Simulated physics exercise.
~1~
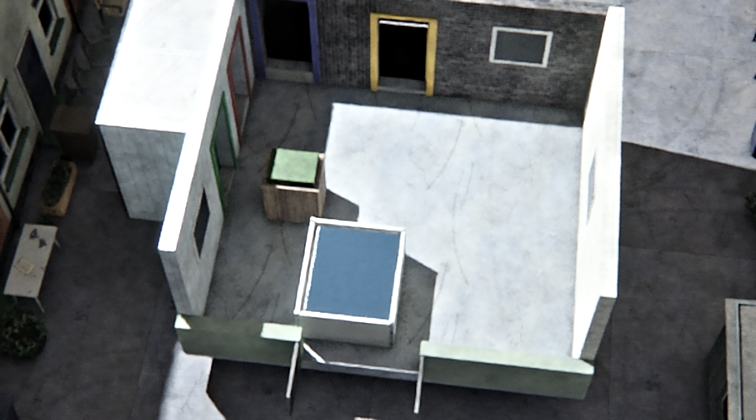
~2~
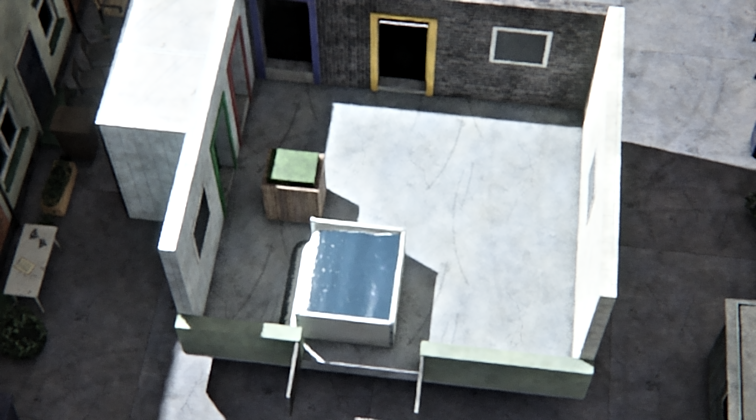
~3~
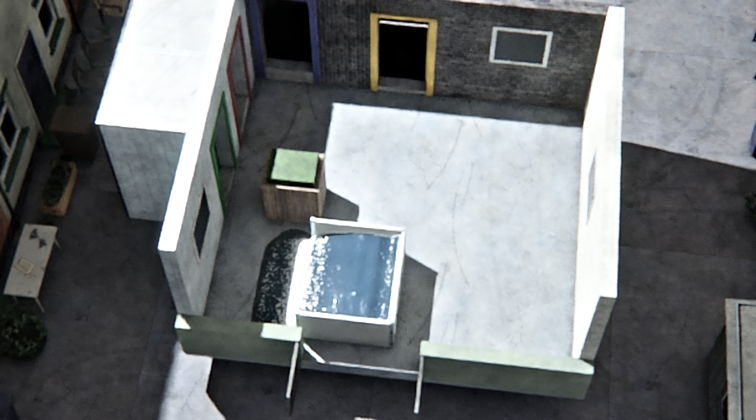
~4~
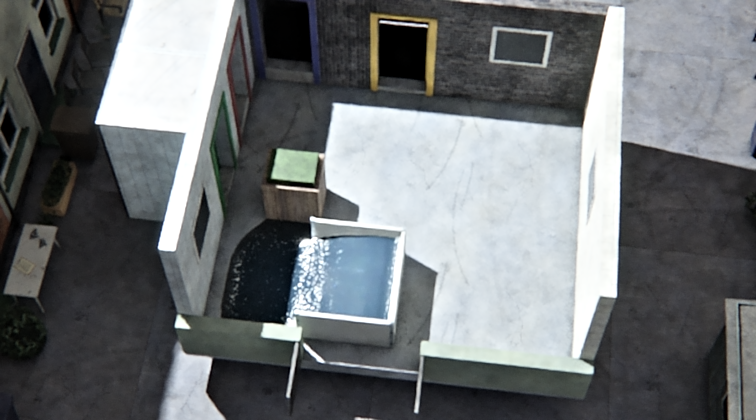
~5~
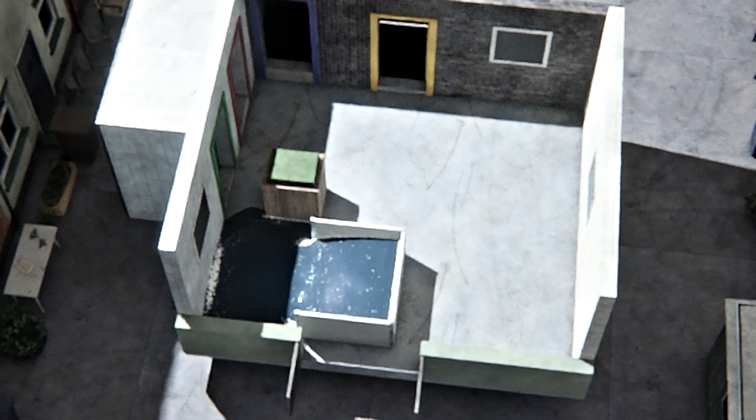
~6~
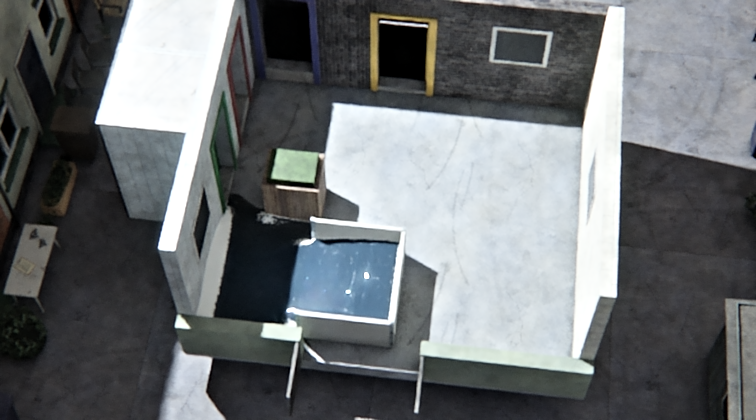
Water bursts from the left side of the tank and spreads across the yard to the left wall.
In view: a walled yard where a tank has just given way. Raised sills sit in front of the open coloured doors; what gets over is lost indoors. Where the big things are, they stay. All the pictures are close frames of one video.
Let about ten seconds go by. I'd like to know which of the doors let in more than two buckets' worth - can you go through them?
Sure: The yellow door does not; the blue door does not; the red door does not; the green door lets in more.
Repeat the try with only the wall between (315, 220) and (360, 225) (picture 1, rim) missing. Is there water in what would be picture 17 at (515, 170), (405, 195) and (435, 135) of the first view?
In turn: Free of water, flooded, under water.
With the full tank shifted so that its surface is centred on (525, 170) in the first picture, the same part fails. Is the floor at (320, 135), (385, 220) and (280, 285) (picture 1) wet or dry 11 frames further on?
Soaked, soaked, soaked.
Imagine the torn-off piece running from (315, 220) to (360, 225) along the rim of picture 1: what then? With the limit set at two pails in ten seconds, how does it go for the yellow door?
Well, the yellow door crosses the line here.
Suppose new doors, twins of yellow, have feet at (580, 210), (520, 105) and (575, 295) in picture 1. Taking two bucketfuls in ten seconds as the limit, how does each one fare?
In order, the new doors go: Undershoots, undershoots, undershoots.
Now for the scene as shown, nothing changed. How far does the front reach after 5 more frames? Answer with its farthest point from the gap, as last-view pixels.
Somewhere about (246, 120).
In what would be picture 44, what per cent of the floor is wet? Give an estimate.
I'd put it at roughly 75 per cent.
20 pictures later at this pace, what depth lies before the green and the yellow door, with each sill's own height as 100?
I reckon it's around 130 and then 60 per cent.
A moment on, water covers 20 % of the floor; the yellow door not reached, the blue door not reached, the red door wet at the sill, nothing in, the green door under two buckets in.
Next, water covers 25 % of the floor; the yellow door not reached, the blue door wet at the sill, nothing in, the red door wet at the sill, nothing in, the green door over two buckets in.
Then, water covers 45 % of the floor; the yellow door wet at the sill, nothing in, the blue door wet at the sill, nothing in, the red door wet at the sill, nothing in, the green door over two buckets in.
Later, water covers 75 % of the floor; the yellow door wet at the sill, nothing in, the blue door wet at the sill, nothing in, the red door wet at the sill, nothing in, the green door over two buckets in.
In the end, water covers 90 % of the floor; the yellow door wet at the sill, nothing in, the blue door wet at the sill, nothing in, the red door wet at the sill, nothing in, the green door over two buckets in.
